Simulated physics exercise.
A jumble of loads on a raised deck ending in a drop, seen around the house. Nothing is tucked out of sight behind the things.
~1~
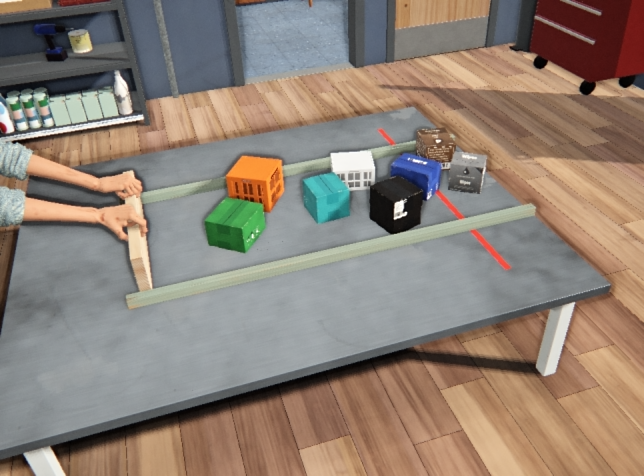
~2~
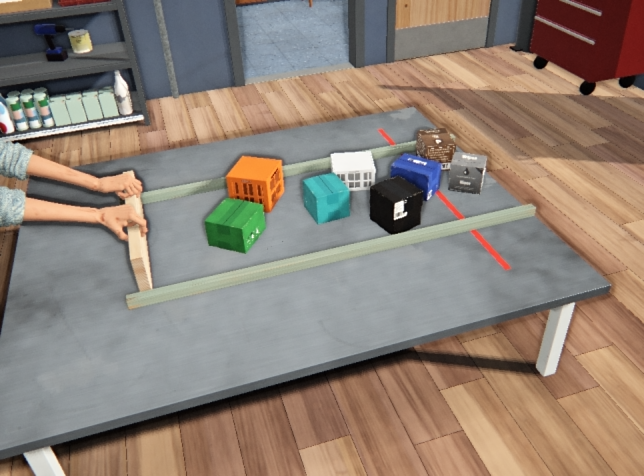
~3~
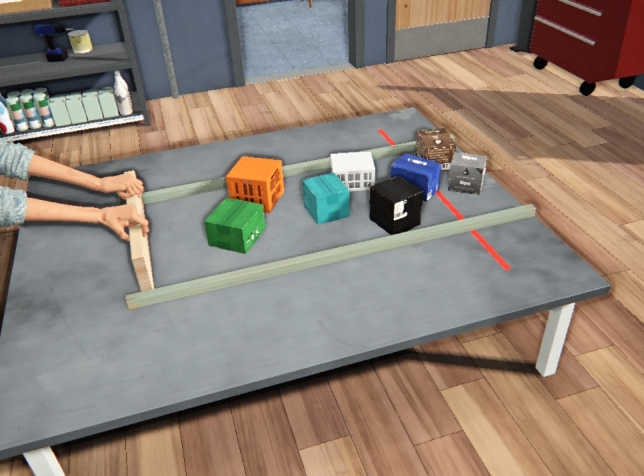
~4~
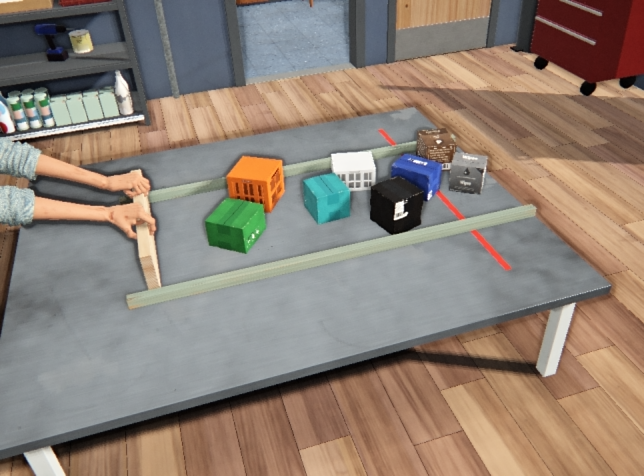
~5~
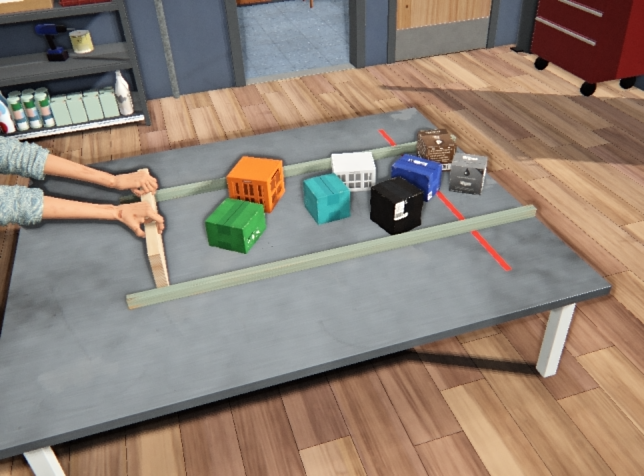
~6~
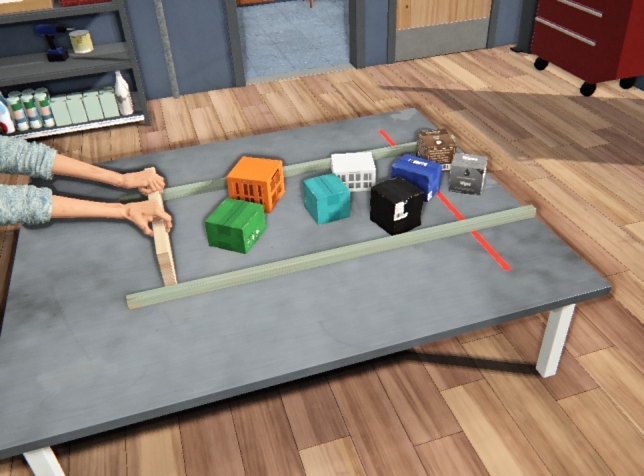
On a grey tabletop, two hands slowly sliding a wooden plank rightward between rails toward coloured boxes that stay still.
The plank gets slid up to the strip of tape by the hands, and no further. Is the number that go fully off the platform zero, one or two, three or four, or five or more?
The tally of those that come down is above two and below five.
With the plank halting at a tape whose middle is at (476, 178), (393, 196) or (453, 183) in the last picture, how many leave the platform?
Try 1: 8; try 2: 1; try 3: 5.
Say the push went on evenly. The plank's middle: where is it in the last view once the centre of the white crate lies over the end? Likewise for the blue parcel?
For the white crate, about (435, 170); for the blue parcel, about (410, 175).
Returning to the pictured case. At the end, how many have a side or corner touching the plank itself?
Number: 3.
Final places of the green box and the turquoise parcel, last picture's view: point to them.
Final positions: Near (452, 173); near (483, 164).
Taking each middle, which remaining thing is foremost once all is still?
It's the white crate that ends nearest.
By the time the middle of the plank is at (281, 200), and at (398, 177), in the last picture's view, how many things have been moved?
First 3 and then 8.
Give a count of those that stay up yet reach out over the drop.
In total, 2 of them.
Soon after, none off yet; grey box at rest near (468, 174); brown box at rest near (436, 151); blue parcel at rest near (416, 178).
After that, none off yet; grey box displaced a little near (474, 175); brown box at rest near (436, 151); blue parcel displaced a little near (432, 175).
In the end, the number that fall off is three or four; gone, blue parcel, brown box and grey box.
